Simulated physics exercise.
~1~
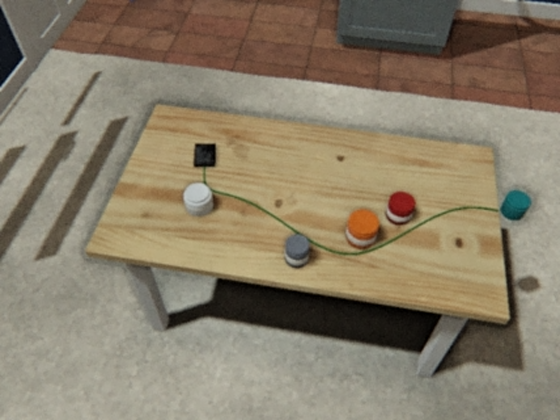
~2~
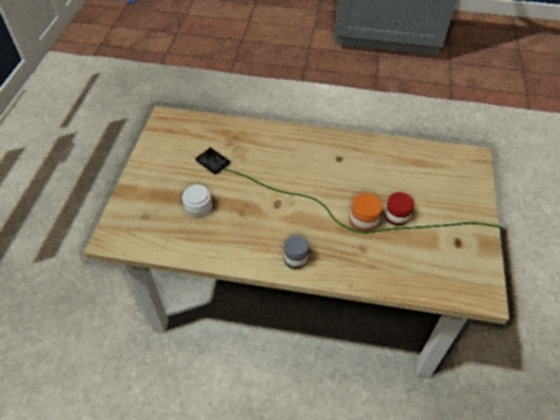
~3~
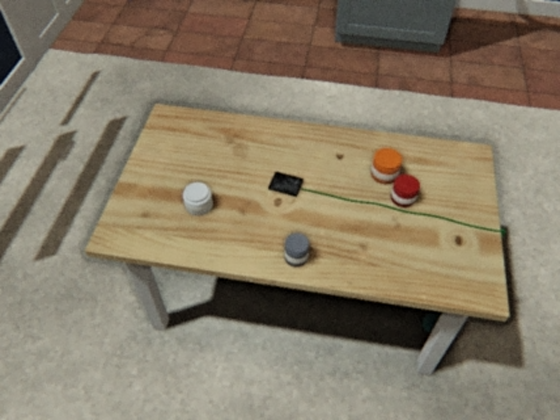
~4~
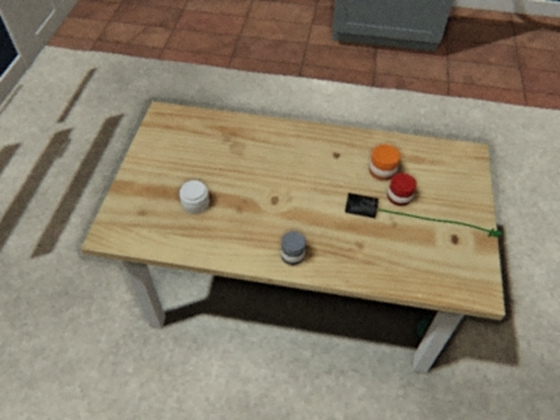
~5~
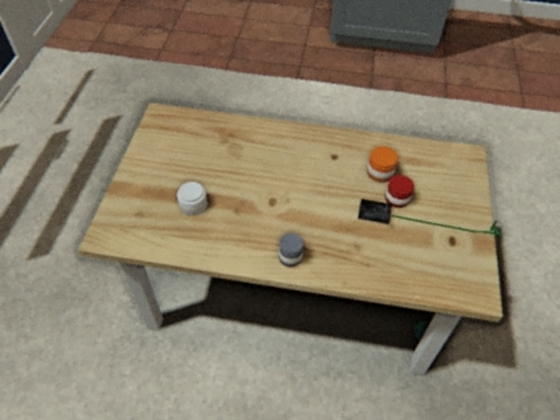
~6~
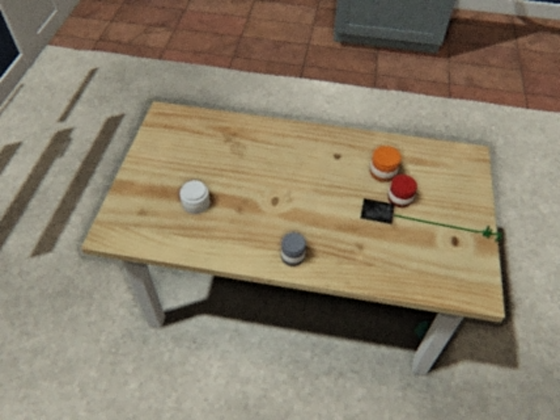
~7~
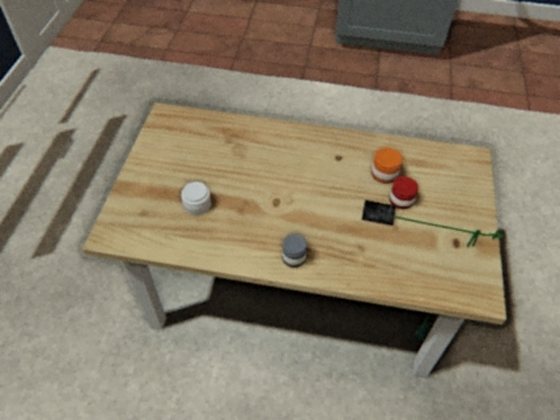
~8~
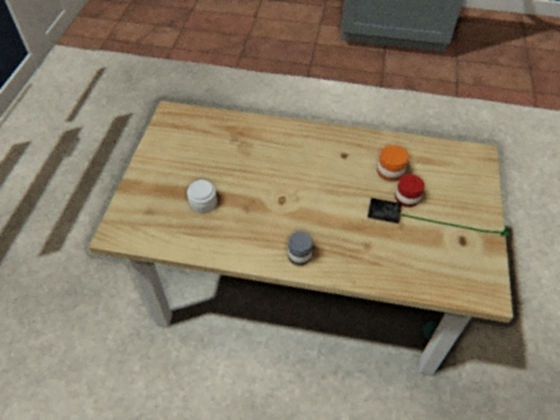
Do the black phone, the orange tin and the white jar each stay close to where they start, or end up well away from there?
The black phone and the orange tin both end up well away from where they start, while the white jar hardly moves.
